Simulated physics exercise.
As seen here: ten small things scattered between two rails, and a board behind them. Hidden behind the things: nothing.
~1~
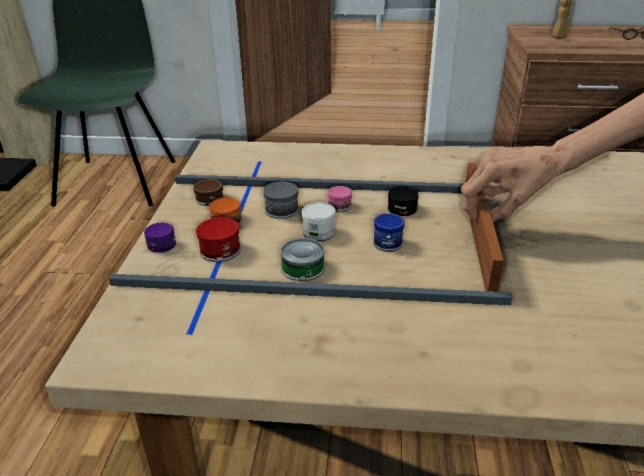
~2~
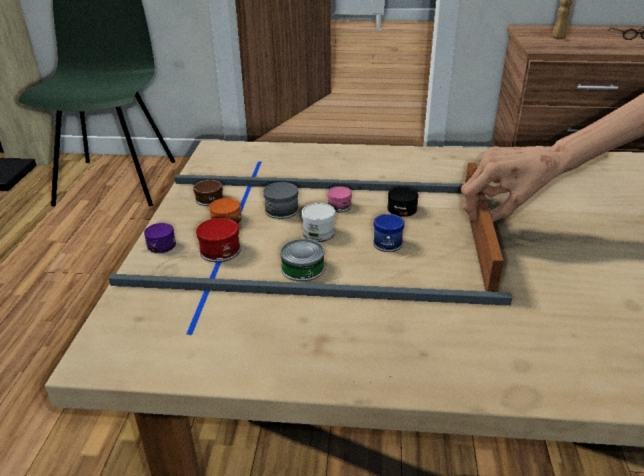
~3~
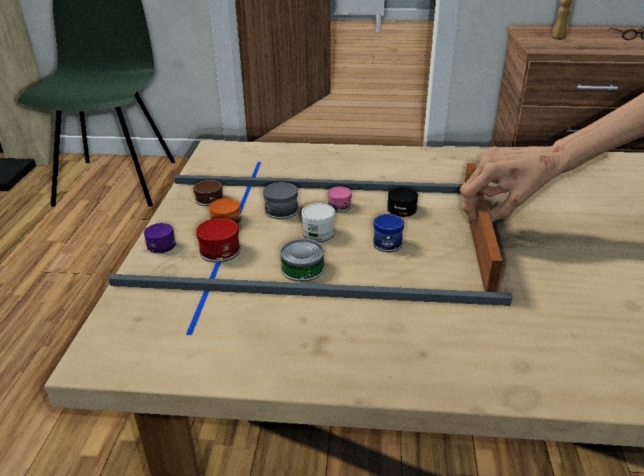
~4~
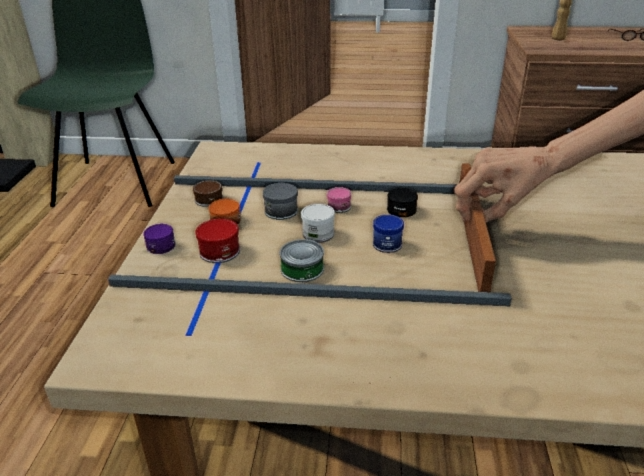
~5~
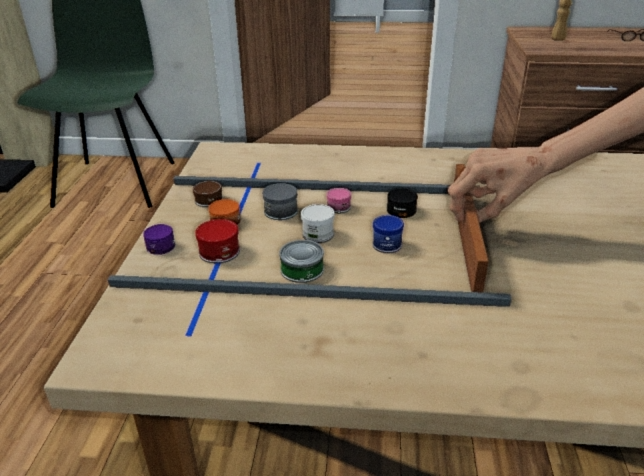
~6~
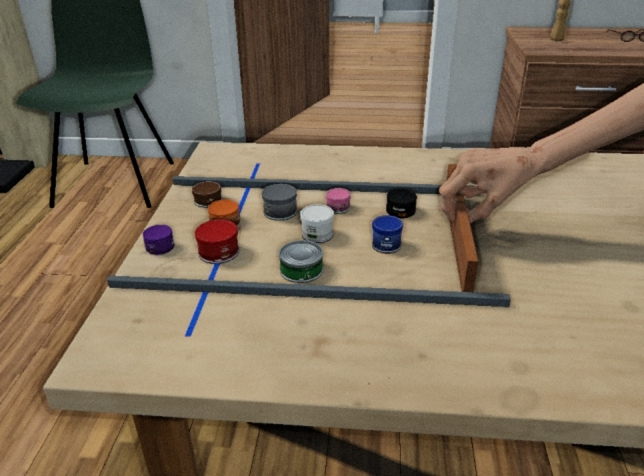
In the video, ten small coloured containers sit between two rails on a wooden table crossed by blue tape, staying still, while a hand at the right holds a wooden board upright and slides it slightly left.
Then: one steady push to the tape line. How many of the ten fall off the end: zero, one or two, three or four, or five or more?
Most likely nothing will tumble off the end.
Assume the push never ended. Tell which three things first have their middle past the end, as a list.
Order: Purple tub, then orange tub, then red tin.
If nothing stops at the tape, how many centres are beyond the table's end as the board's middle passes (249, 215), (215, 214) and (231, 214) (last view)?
The numbers past the end are 0, 1 and 0.
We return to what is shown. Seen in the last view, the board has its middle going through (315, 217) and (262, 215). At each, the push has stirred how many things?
First 6, then 8.
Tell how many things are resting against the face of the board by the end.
Result: 5 in all.
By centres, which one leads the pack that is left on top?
Purple tub ends nearest.
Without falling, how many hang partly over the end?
1 is the number.
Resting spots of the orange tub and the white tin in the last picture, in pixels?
The orange tub at (172, 222), the white tin at (215, 219).
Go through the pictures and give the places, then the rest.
Purple tub (160, 238); brown tin (209, 192); orange tub (226, 213); board (481, 222); tape (232, 229), in the first picture.
Brown tin (209, 193); white tin (319, 223), in the second picture.
Orange tub (225, 213); board (480, 222), in the third picture.
Purple tub (160, 239); green tin (302, 261), in the fourth picture.
Brown tin (208, 194); pink pot (339, 200), in the fifth picture.
Purple tub (159, 240); brown tin (207, 194); orange tub (224, 214); board (459, 223); tape (231, 231), in the sixth picture.
A little later, none off yet; purple tub at rest near (159, 240); brown tin at rest near (207, 194); orange tub at rest near (224, 214).
Next, none off yet; purple tub at rest near (159, 240); brown tin at rest near (207, 194); orange tub shifted a little near (206, 218).
When it is over, the number that fall off is zero.
